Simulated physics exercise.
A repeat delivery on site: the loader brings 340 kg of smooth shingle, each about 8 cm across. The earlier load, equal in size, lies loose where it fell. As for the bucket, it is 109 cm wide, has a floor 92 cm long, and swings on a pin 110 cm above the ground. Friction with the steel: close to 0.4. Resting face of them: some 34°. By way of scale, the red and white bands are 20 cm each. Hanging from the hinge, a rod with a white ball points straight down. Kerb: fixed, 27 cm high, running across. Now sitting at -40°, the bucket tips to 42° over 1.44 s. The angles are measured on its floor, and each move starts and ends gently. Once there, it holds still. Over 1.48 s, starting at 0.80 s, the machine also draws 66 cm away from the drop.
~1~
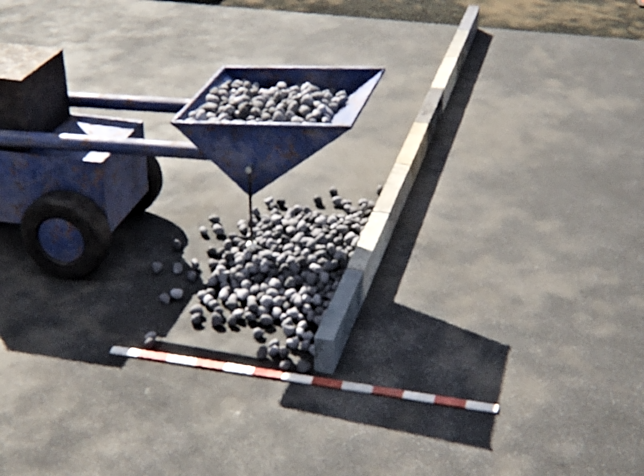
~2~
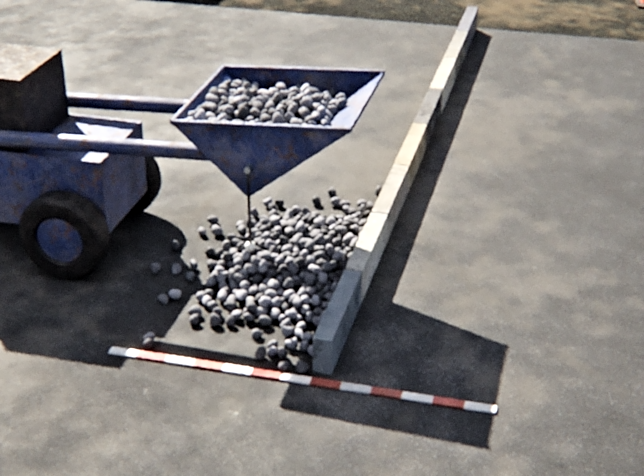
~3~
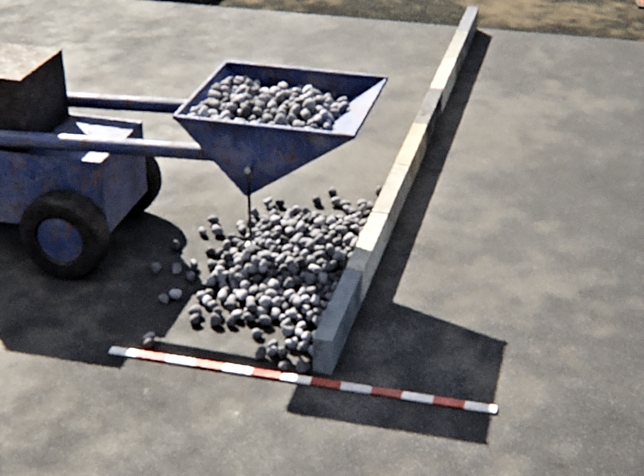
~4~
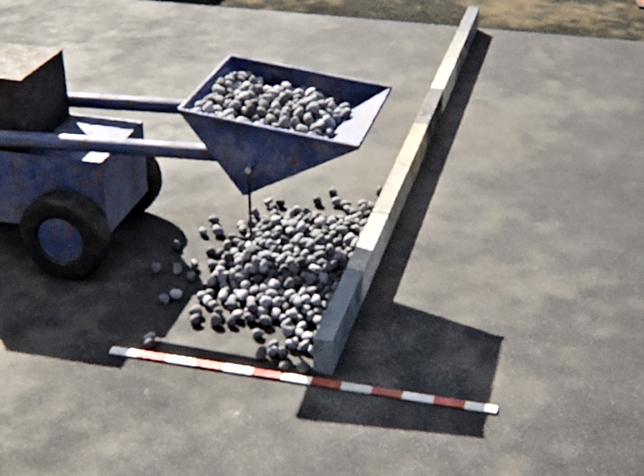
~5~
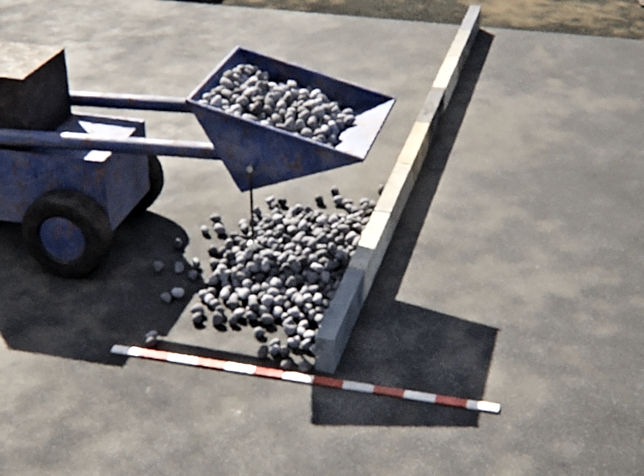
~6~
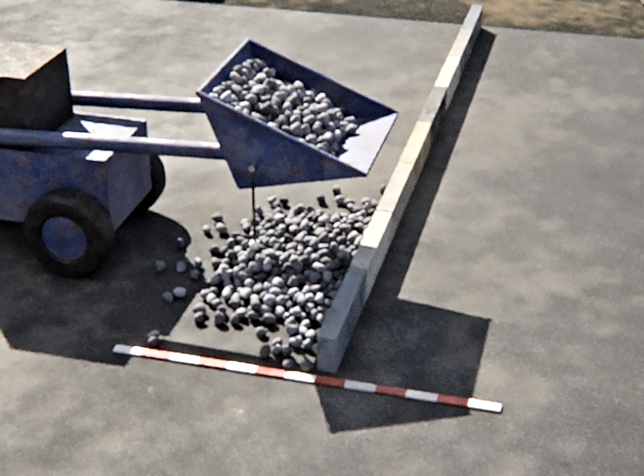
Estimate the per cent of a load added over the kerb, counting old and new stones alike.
Roughly 13 per cent of a load is added.
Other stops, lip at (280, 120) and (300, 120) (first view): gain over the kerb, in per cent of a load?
Close to 0 per cent, followed by close to 0 per cent.
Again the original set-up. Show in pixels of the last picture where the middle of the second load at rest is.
They come to rest centred about (332, 251).
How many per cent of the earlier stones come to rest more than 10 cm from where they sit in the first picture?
Roughly 5 percent.
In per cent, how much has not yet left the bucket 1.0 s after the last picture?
It keeps some 20 percent of its load.
Then, 0.5 s after the last picture the floor is at 29°; in per cent of one load, 99 in the bucket, 101 on this side of the kerb; the foremost stones are at (355, 242).
Then, 1.0 s after the last picture the floor is at 42°; in per cent of one load, 18 in the bucket, 173 on this side of the kerb, 9 over the kerb; the foremost stones are at (420, 285).
Then, 2.2 s after the last picture the floor is at 42°; in per cent of one load, 0 in the bucket, 187 on this side of the kerb, 13 over the kerb; the foremost stones are at (506, 292).
Then, 4.8 s after the last picture the floor is at 42°; in per cent of one load, 0 in the bucket, 187 on this side of the kerb, 13 over the kerb; the foremost stones are at (506, 292). Net gain over the kerb, 13.
